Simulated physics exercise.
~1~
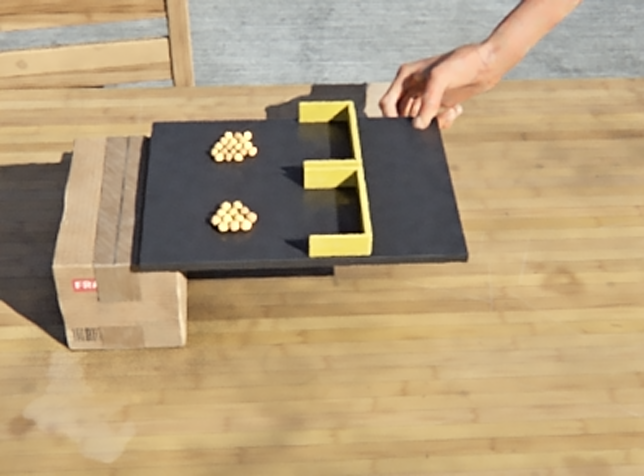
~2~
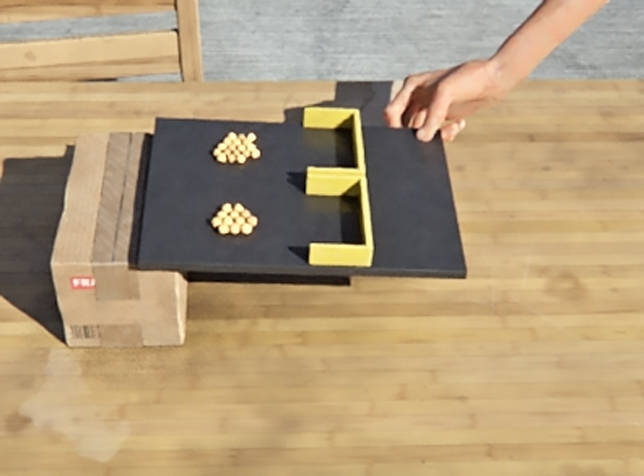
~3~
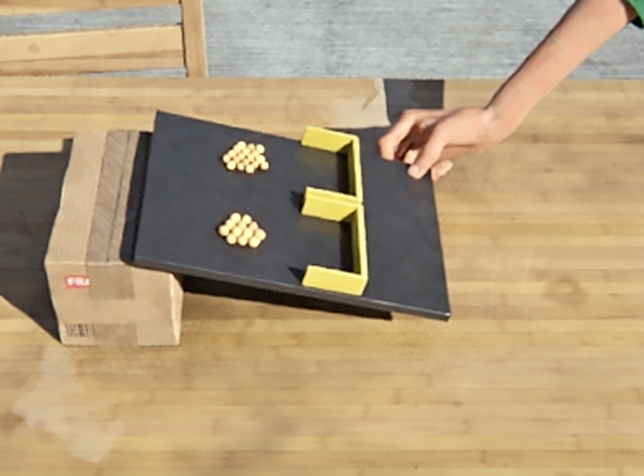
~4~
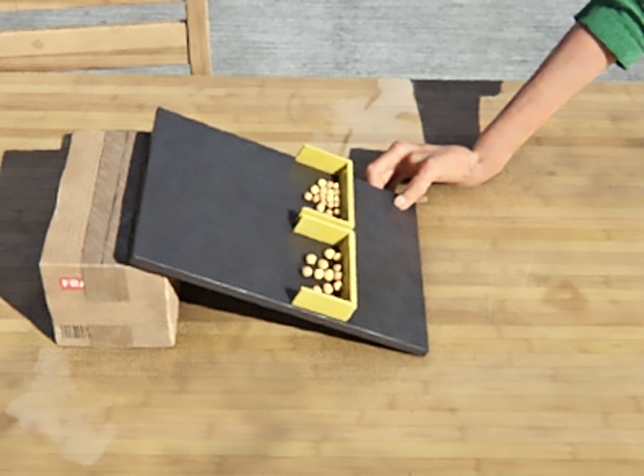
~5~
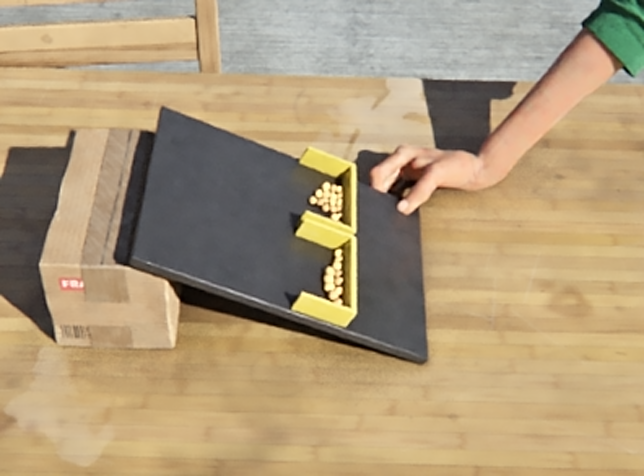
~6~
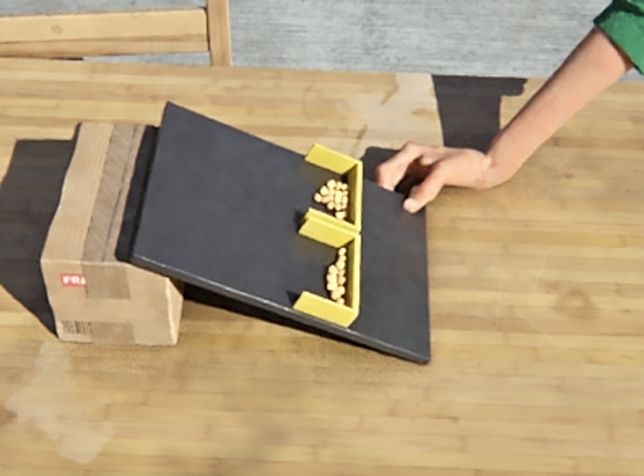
On a wooden table, a hand lowers a black board, and two clusters of small balls slide into yellow bars.
